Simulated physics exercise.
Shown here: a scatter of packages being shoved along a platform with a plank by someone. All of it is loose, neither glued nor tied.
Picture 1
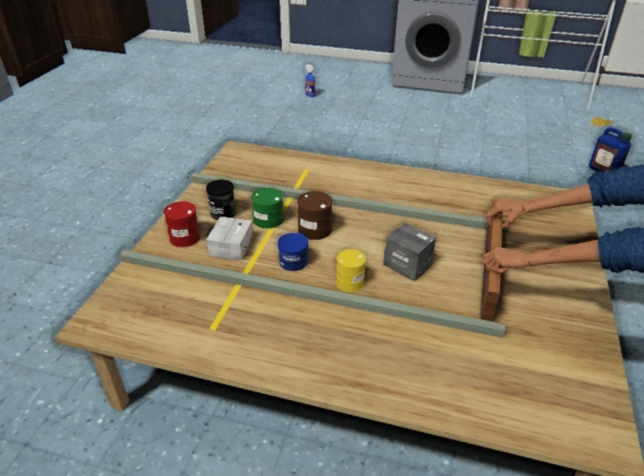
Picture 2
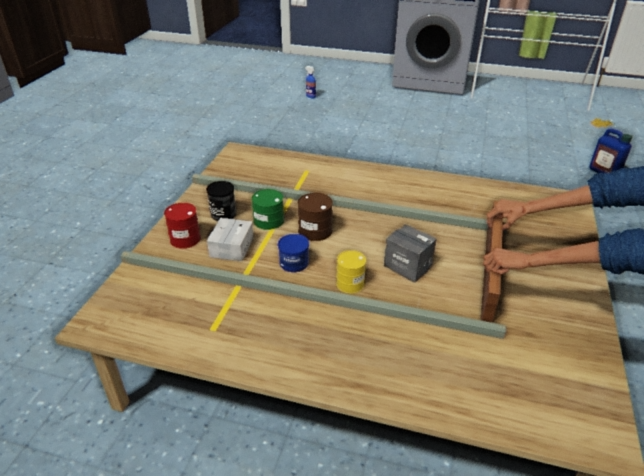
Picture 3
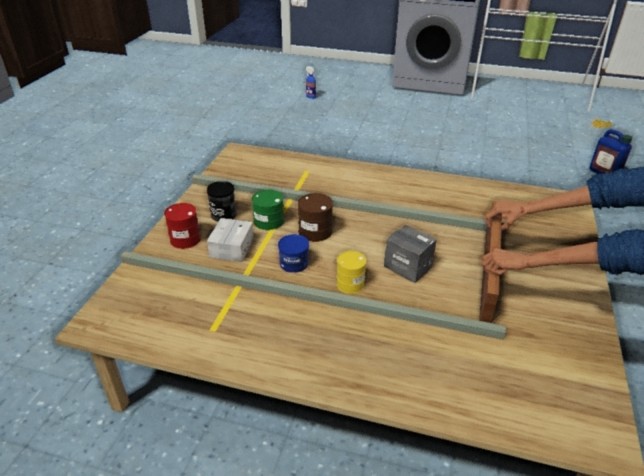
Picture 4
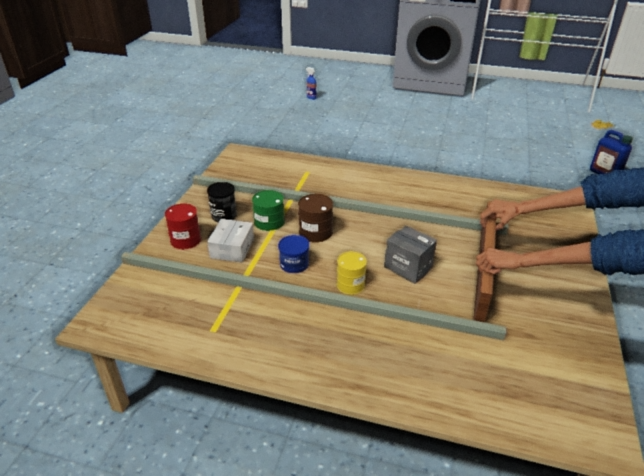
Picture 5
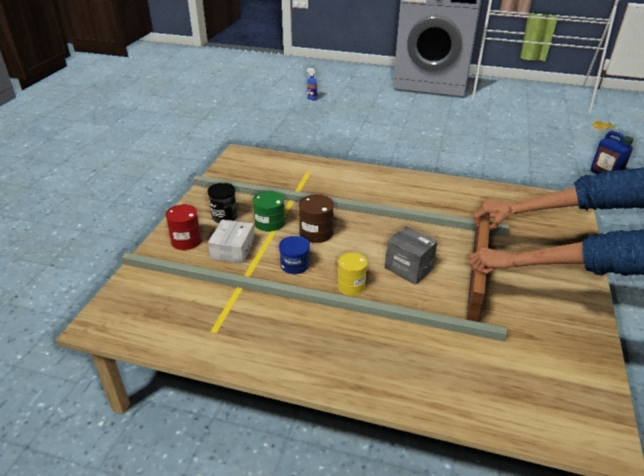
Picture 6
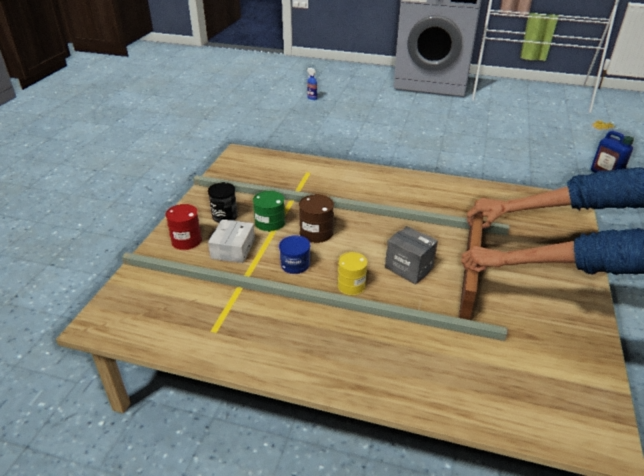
A dark wooden plank, gripped by two blue-sleeved hands reaching in from the right, slides a short way left along a wooden table in a blue-floored laundry room, seen from above at an angle. Red, black, green, brown, blue and yellow cans, a white parcel and a grey box sit between two pale rails, around yellow tape. They barely shift, with the plank still apart from the grey box.
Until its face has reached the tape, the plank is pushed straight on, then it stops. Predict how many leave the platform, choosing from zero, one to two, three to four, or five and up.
Looks to me like the count going over is not a single one.
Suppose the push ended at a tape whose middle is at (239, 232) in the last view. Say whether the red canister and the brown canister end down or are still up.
Here's how it goes: The red canister goes down, and the brown canister stays where it is.
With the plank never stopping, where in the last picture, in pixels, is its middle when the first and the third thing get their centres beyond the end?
At roughly (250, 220), then roughly (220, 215).
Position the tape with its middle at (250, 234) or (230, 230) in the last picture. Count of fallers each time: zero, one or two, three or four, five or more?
In turn: Zero; one to two.
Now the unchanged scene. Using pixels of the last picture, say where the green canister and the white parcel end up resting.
Near (233, 203) and (196, 235).
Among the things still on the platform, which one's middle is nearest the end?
Red canister.
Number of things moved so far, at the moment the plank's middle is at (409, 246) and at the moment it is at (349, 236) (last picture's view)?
First 1 and then 3.
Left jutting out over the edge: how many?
Overhanging: 0.
Early on, none off yet; red canister at rest near (184, 227); black pail at rest near (223, 203); white parcel at rest near (232, 241).
Finally, the number that fall off is zero.
